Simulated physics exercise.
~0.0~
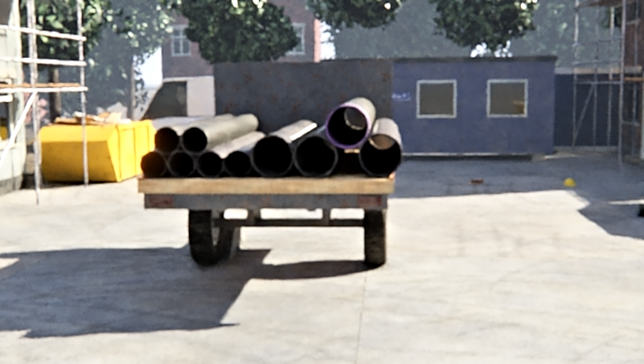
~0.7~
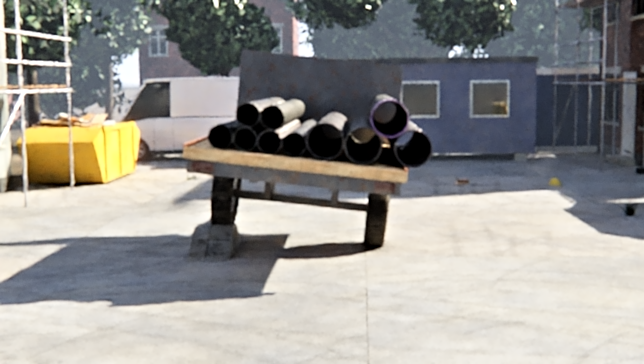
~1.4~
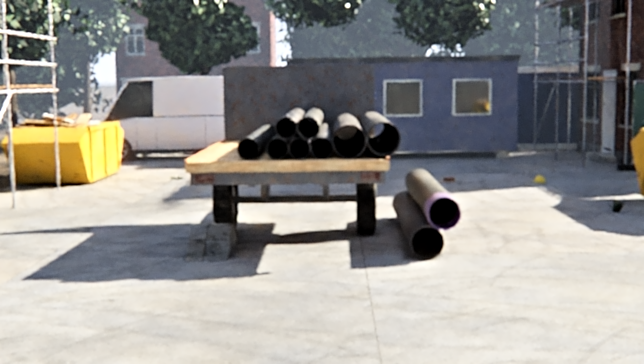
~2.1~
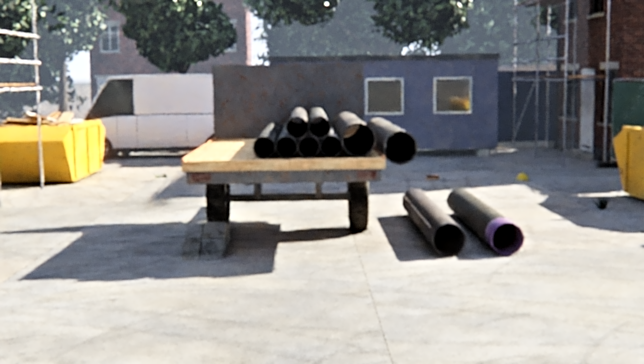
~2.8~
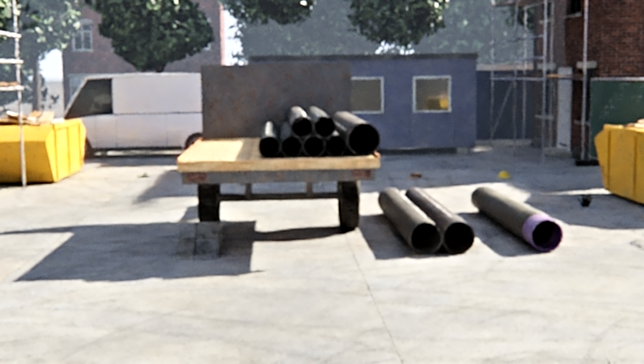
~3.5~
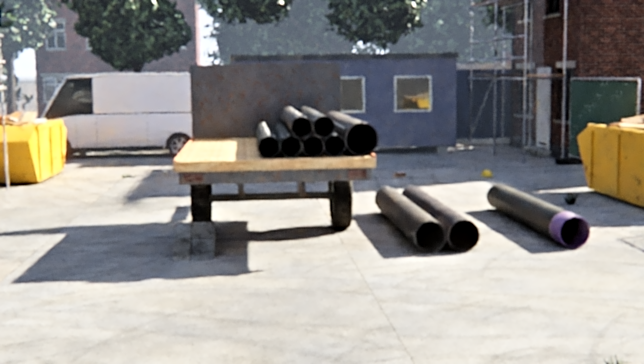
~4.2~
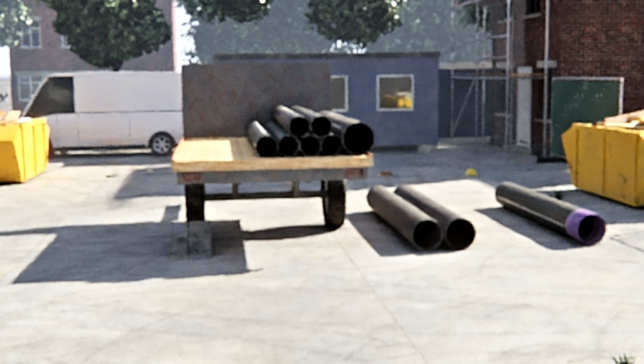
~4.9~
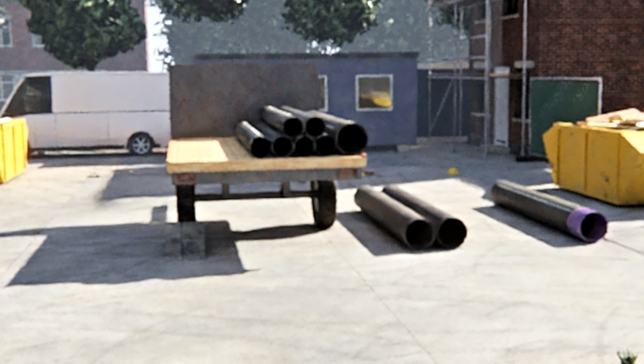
Flat trailer loaded with dark pipes tilting over a concrete hump, three rolling off right, the purple-ended one coming to rest farthest away.
